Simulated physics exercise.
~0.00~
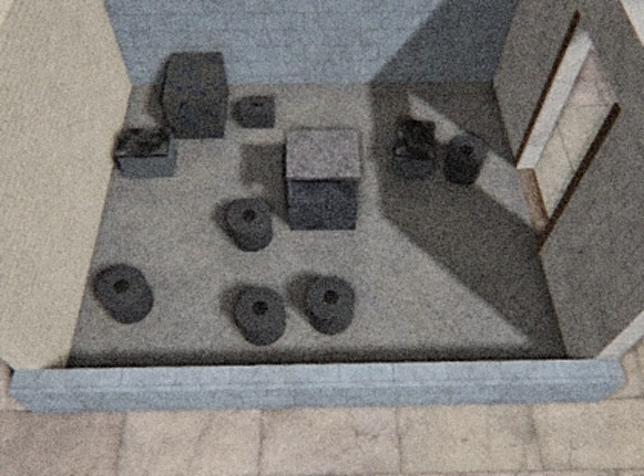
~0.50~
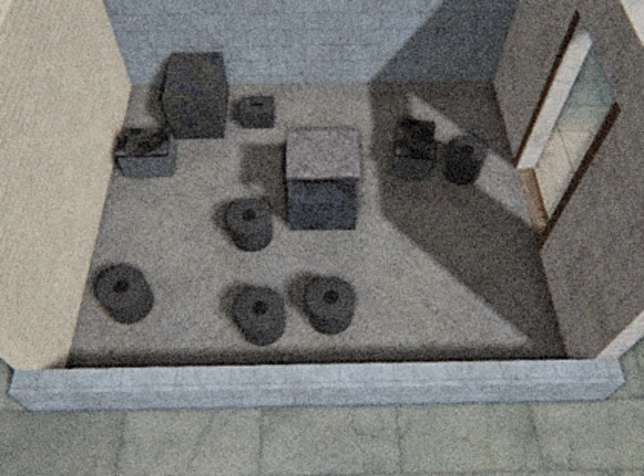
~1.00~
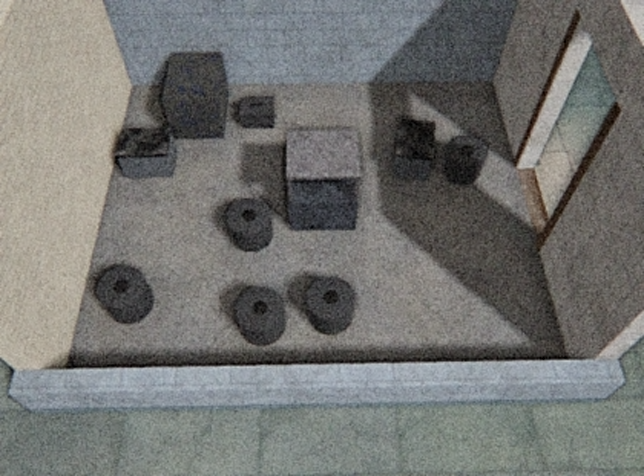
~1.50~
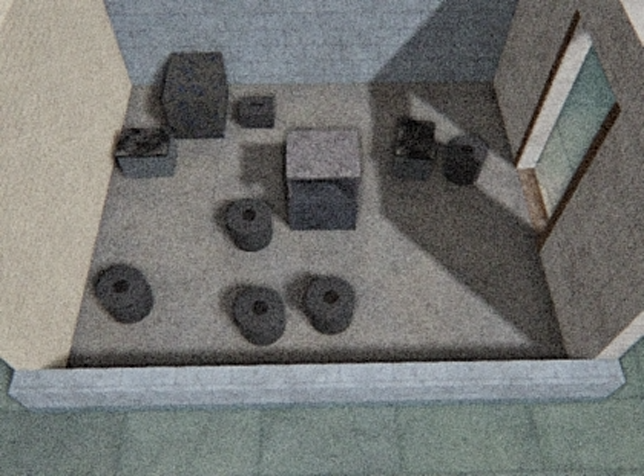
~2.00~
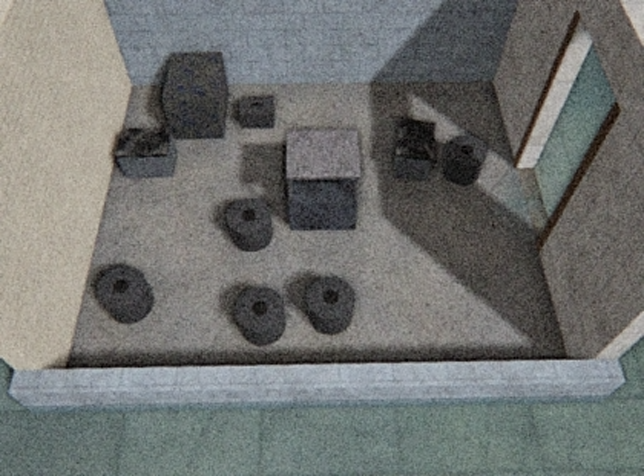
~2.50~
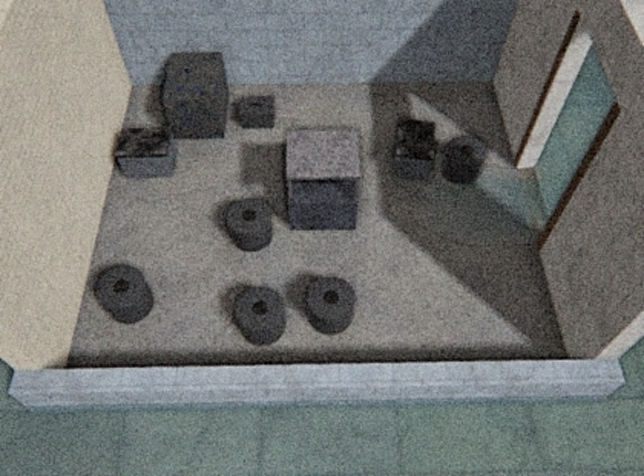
Greenish water spreads over the paving outside, then creeps through the right-hand doorway onto the floor.
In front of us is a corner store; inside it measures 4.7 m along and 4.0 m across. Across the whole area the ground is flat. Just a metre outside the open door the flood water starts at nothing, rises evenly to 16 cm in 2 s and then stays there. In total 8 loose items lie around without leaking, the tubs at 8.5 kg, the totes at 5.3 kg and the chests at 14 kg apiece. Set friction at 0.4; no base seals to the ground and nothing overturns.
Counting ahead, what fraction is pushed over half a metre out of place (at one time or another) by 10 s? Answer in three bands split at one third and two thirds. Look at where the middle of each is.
One third to two thirds.
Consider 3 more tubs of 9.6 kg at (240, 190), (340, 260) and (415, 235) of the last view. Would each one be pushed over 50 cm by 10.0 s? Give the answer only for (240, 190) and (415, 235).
In that order: Within the mark, beyond the mark.
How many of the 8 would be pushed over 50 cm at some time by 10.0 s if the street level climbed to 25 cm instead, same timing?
I count 6 of them in that case.
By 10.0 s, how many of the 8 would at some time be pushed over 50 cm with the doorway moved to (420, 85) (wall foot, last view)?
3.
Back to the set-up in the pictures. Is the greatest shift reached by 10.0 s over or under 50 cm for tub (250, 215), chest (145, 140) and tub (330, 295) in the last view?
In turn: Below the mark, below the mark, above the mark.
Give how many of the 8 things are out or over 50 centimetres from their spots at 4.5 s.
It comes to 1.
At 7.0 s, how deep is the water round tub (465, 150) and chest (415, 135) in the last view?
Depth approx. 3 cm / 4 cm.
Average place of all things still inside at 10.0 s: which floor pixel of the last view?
Around (247, 209).
After 3.5 s 0 of 8 are over 50 cm from their spots; 0 afloat.
After 4.5 s 1 of 8 are over 50 cm from their spots; 0 afloat.
After 7.0 s 3 of 8 are over 50 cm from their spots; 0 afloat.
After 10.0 s 4 of 8 are over 50 cm from their spots, and 4 have been at some point; 3 afloat.
